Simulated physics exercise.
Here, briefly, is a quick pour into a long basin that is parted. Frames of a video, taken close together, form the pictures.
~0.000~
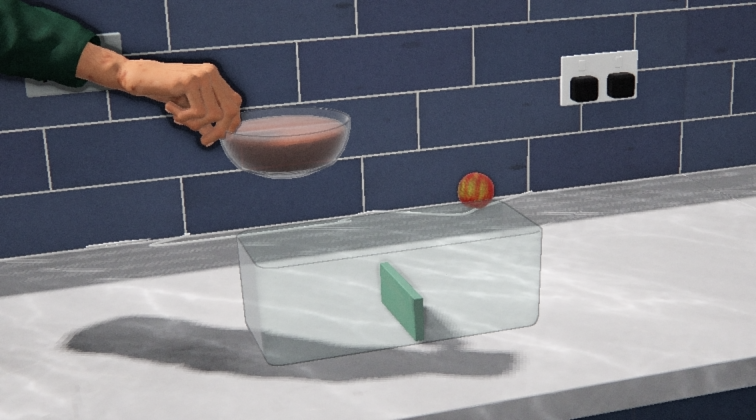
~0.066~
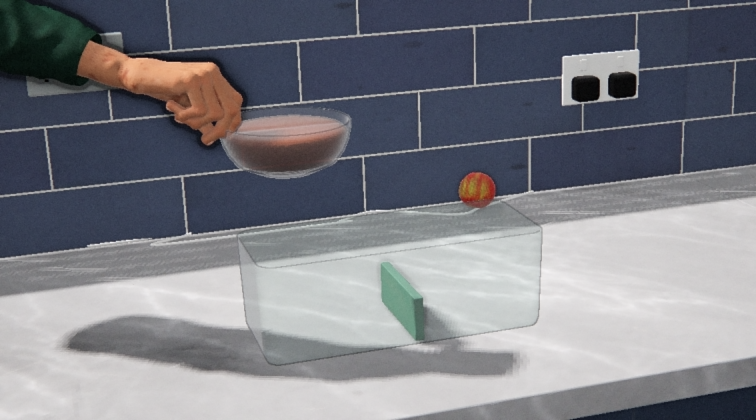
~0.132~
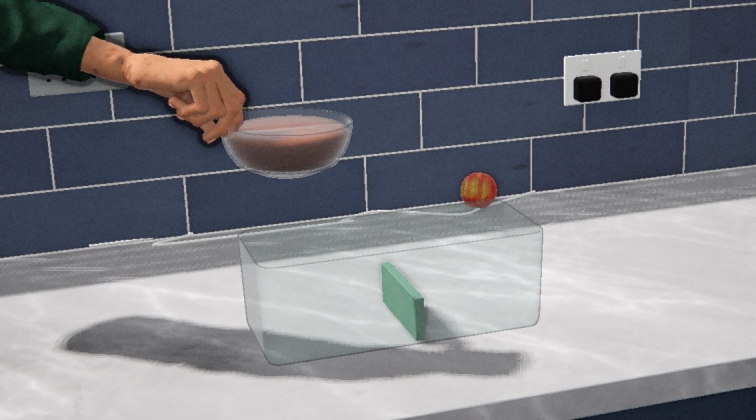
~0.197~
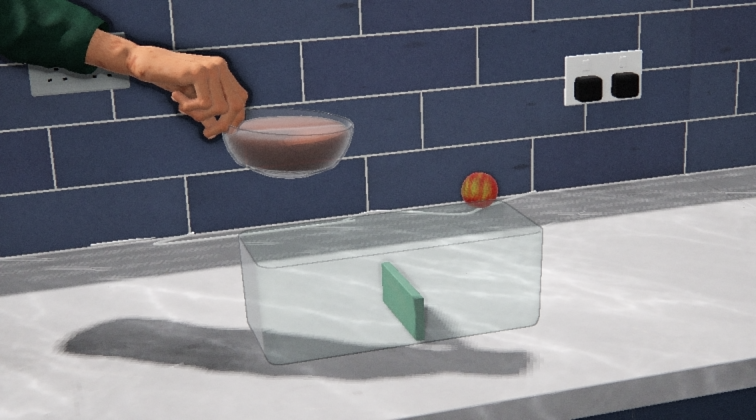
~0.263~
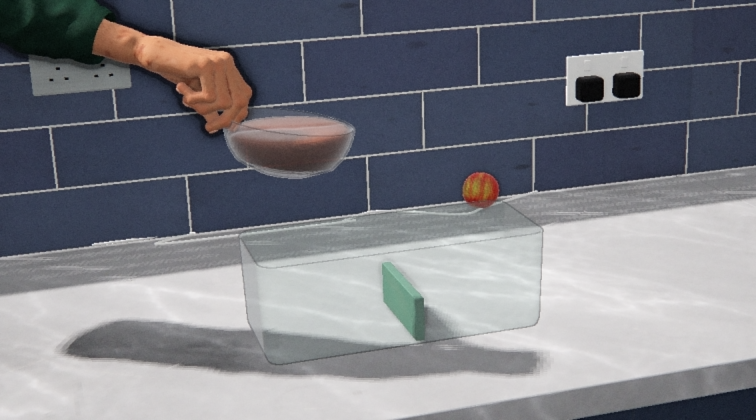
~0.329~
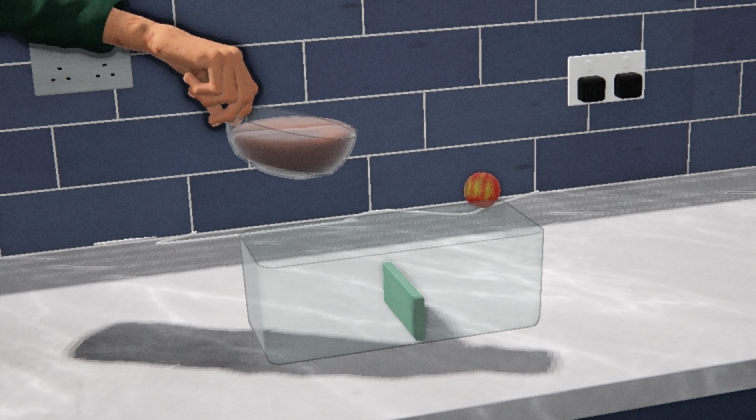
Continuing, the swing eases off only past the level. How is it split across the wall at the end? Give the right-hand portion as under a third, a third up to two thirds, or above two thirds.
The right-hand portion is a third up to two thirds.
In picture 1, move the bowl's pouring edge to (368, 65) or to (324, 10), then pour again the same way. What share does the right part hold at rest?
80 and 60 per cent.
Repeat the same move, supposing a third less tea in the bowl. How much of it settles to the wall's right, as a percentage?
It comes to near 30 per cent.
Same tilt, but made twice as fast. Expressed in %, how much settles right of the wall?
About 35 %.
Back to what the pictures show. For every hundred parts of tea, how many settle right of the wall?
Around 55 percent.
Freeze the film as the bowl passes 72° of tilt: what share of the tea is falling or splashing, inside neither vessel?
That comes to near 30 percent.
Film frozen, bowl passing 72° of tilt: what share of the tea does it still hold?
Near 20 in a hundred still remains.
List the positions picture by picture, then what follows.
The first frame shows tilt 0°; pouring edge (347, 116); surface from (221, 134) to (344, 122); the long basin's rim runs from (246, 252) to (522, 216); the wall's top is at (401, 281).
The second frame shows tilt 1°; pouring edge (347, 117); surface from (222, 134) to (344, 122).
The third frame shows tilt 2°; pouring edge (349, 119); surface from (223, 134) to (345, 123).
The fourth frame shows tilt 5°; pouring edge (350, 123); surface from (225, 133) to (346, 124).
The fifth frame shows tilt 10°; pouring edge (351, 127); surface from (227, 133) to (349, 124).
The sixth frame shows tilt 15°; pouring edge (353, 133); surface from (230, 134) to (350, 129); 2 per cent is over the edge.
A moment on, the bowl is tipped part way and 20 per cent is still to pour, 15 is left of the wall and 38 right of it.
Next, the bowl is tipped right over and 0 per cent is still to pour, 47 is left of the wall and 53 right of it.
Then the bowl is tipped right over and 0 per cent is still to pour, 47 is left of the wall and 53 right of it.
Later the bowl is tipped right over and 0 per cent is still to pour, 47 is left of the wall and 53 right of it.
In the end 47 per cent lies left of the wall, 53 right of it and 0 outside.
